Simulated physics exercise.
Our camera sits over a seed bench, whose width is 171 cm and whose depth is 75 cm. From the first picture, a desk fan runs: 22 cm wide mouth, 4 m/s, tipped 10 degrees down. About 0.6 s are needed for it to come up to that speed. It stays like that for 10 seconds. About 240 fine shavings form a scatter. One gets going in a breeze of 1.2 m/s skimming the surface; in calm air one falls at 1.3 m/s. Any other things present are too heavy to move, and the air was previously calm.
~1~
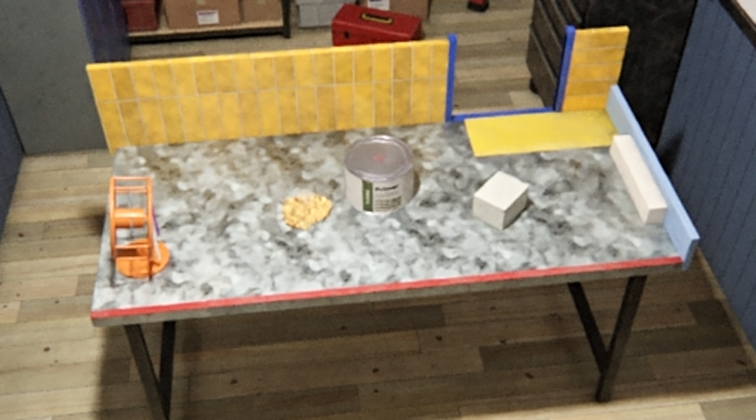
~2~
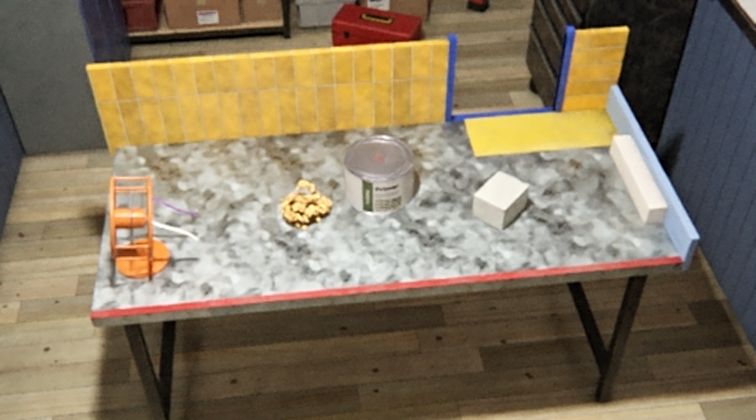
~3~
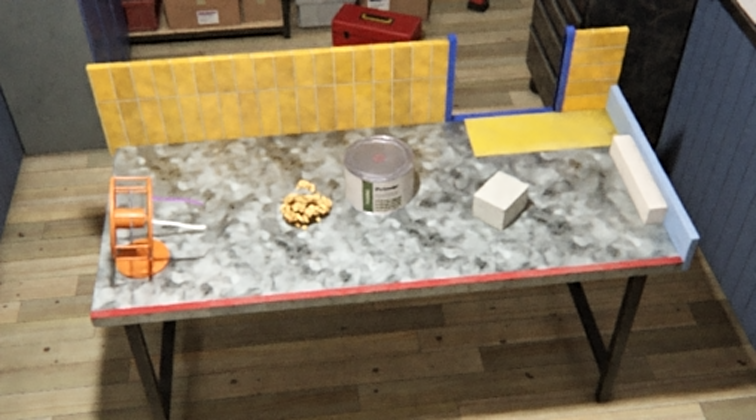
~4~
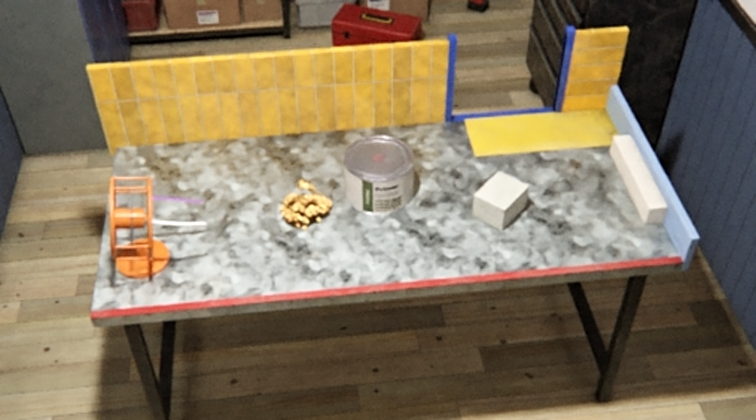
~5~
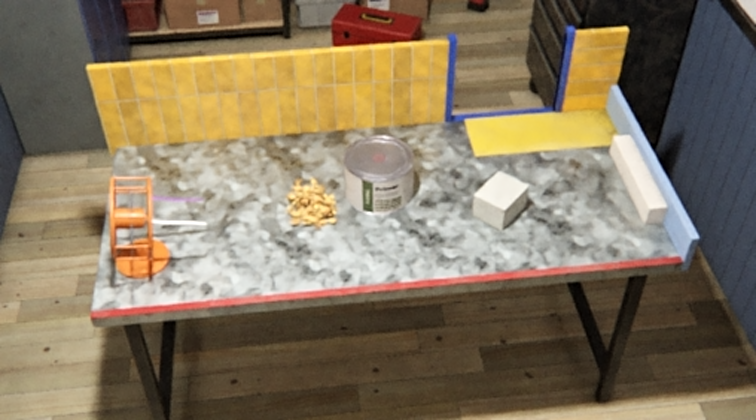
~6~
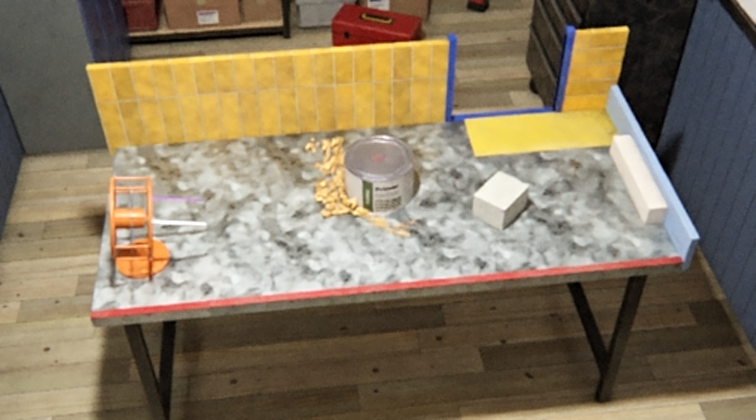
A grey mottled bench with a red front edge and a yellow tiled back stands on a plank floor, seen from above by a still camera. An orange desk fan sits at the left, a scatter of tan shavings beside a large tin near the middle, and a pale block and yellow sheet to the right. The shavings stay put at first, then slide rightward and spread around the tin's left side and front.
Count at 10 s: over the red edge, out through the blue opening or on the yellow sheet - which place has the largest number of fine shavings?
Largest count: Blue.
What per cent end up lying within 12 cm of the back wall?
Some 25 per cent.
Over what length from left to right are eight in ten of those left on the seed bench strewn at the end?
100 cm, give or take.
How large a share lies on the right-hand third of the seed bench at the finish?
Something close to 10 % ends up there.
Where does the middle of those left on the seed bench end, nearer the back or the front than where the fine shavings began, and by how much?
It ends behind its start, some 40 cm.
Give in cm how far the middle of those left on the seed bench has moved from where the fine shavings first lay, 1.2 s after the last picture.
About 65 cm.
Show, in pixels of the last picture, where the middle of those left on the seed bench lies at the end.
I'd put it close to (322, 130) in the last view.
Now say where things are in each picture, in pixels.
The middle of the fine shavings is near (302, 212), none has stirred yet and the mouth of the desk fan is at (132, 218), in the first picture.
The middle of the fine shavings is near (301, 205), none has stirred yet, the yellow sheet is centred on (542, 132), the red edge is centred on (395, 290) and the blue opening is centred on (503, 117), in the second picture.
The middle of the fine shavings is near (301, 205), none has stirred yet, the top of a large tin is at (379, 158) and the top of a block is at (502, 190), in the third picture.
The middle of the fine shavings is near (301, 205) and none has stirred yet, in the fourth picture.
The middle of the fine shavings is near (312, 207), the farthest in sight from the desk fan is at (332, 199) and about 55 % have left their places, in the fifth picture.
The middle of the fine shavings is near (341, 186), the farthest in sight from the desk fan is at (412, 223) and about 95 % have left their places, in the sixth picture.
Then, 1.2 s after the last picture, 66 % are on the move or not yet settled, 15 % are on the yellow sheet, 11 % over the red edge and 31 % out through the blue opening; the middle of those still in play is near (461, 120).
Then, 2.4 s after the last picture, 41 % are on the move or not yet settled, 10 % are on the yellow sheet, 15 % over the red edge and 52 % out through the blue opening; the middle of those still in play is near (465, 117).
Then, 4.7 s after the last picture, 28 % are on the move or not yet settled, 8 % are on the yellow sheet, 15 % over the red edge and 55 % out through the blue opening; the middle of those still in play is near (456, 119).
Then, 9.2 s after the last picture, at the end, 7 % are on the yellow sheet, 17 % over the red edge and 57 % out through the blue opening; the middle of those still in play is near (349, 128).
